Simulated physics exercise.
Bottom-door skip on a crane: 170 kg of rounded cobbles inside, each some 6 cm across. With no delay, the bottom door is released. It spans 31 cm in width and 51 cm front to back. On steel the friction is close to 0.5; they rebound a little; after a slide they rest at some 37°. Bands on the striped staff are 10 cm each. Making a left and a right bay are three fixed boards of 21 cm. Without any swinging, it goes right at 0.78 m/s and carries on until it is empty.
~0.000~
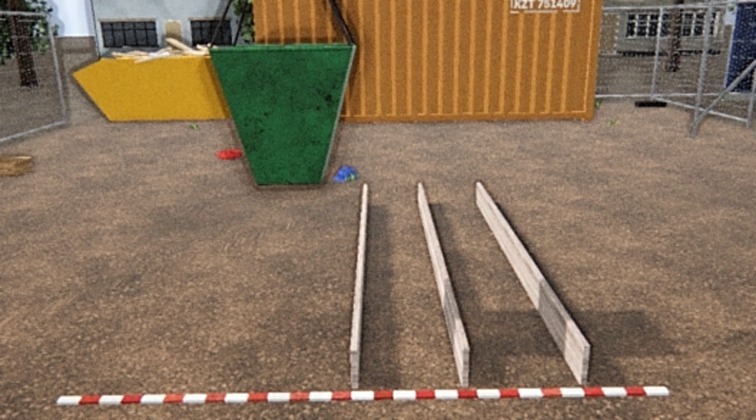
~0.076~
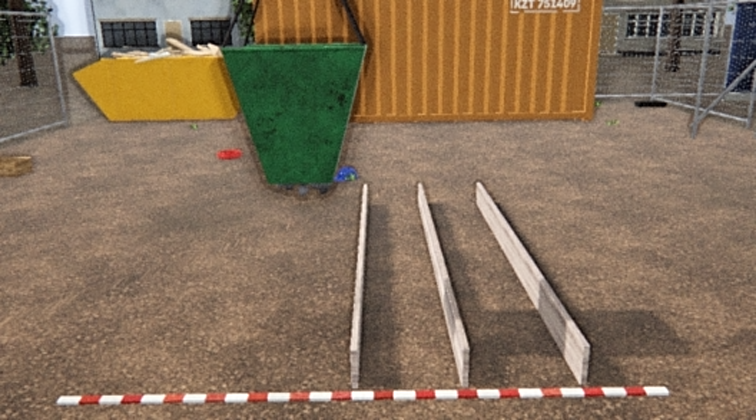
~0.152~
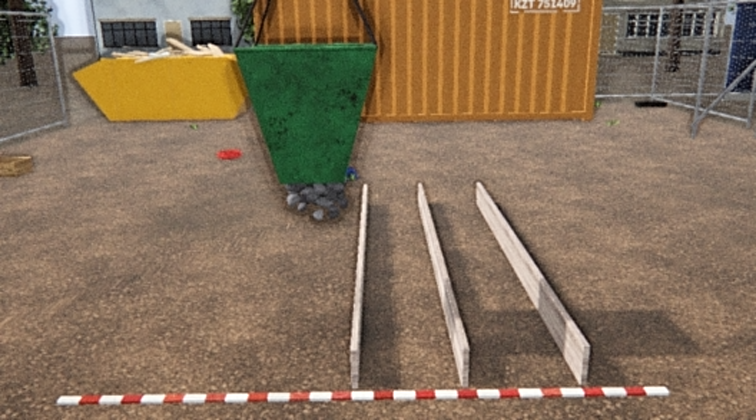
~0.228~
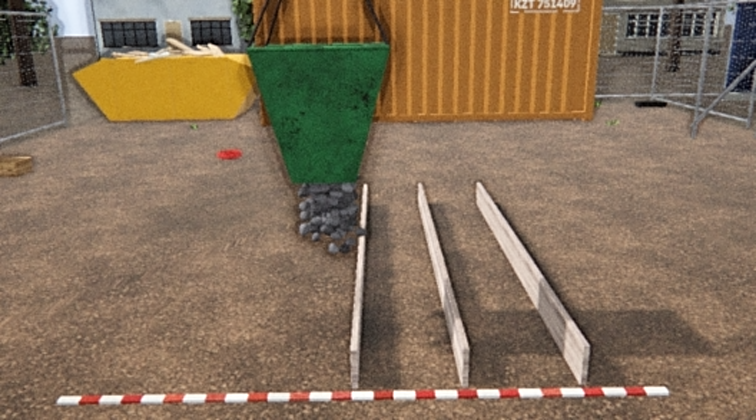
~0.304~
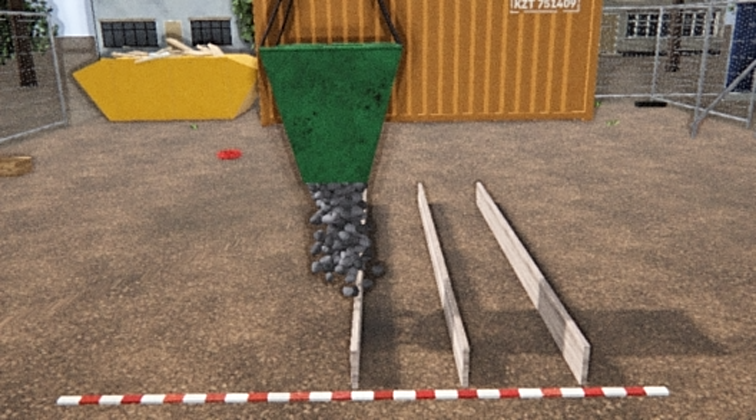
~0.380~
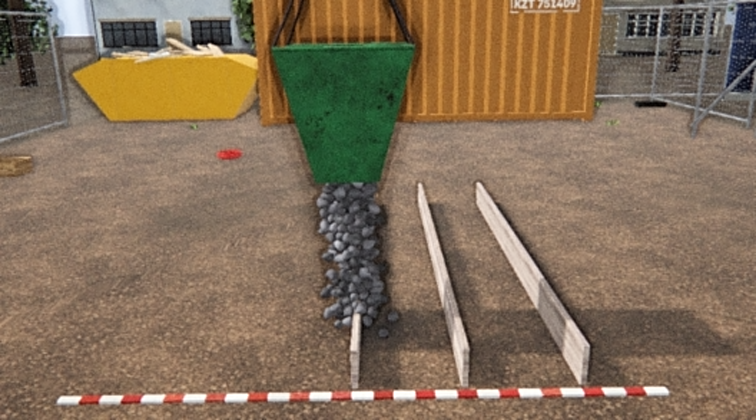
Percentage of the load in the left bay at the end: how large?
About 84 per cent is there.
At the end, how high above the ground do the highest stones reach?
Some 26 cm up.
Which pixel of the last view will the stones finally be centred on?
(405, 317).
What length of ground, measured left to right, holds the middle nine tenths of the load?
Some 70 cm from left to right.
After 0.7 s, 4 % in the bottom-door skip, 11 % falling or lying left of the bays, 85 % falling or lying in the left bay; the stones farthest right are at (444, 320).
After 1.1 s, 0 % in the bottom-door skip, 11 % falling or lying left of the bays, 85 % falling or lying in the left bay, 4 % falling or lying in the right bay; the stones farthest right are at (514, 313).
After 1.7 s, 0 % in the bottom-door skip, 11 % falling or lying left of the bays, 84 % falling or lying in the left bay, 5 % falling or lying in the right bay; the stones farthest right are at (541, 322).
After 2.6 s, 0 % in the bottom-door skip, 11 % falling or lying left of the bays, 84 % falling or lying in the left bay, 5 % falling or lying in the right bay; the stones farthest right are at (541, 322).
After 4.5 s, 0 % in the bottom-door skip, 11 % left of the bays, 84 % in the left bay, 5 % in the right bay; the stones farthest right are at (541, 322).
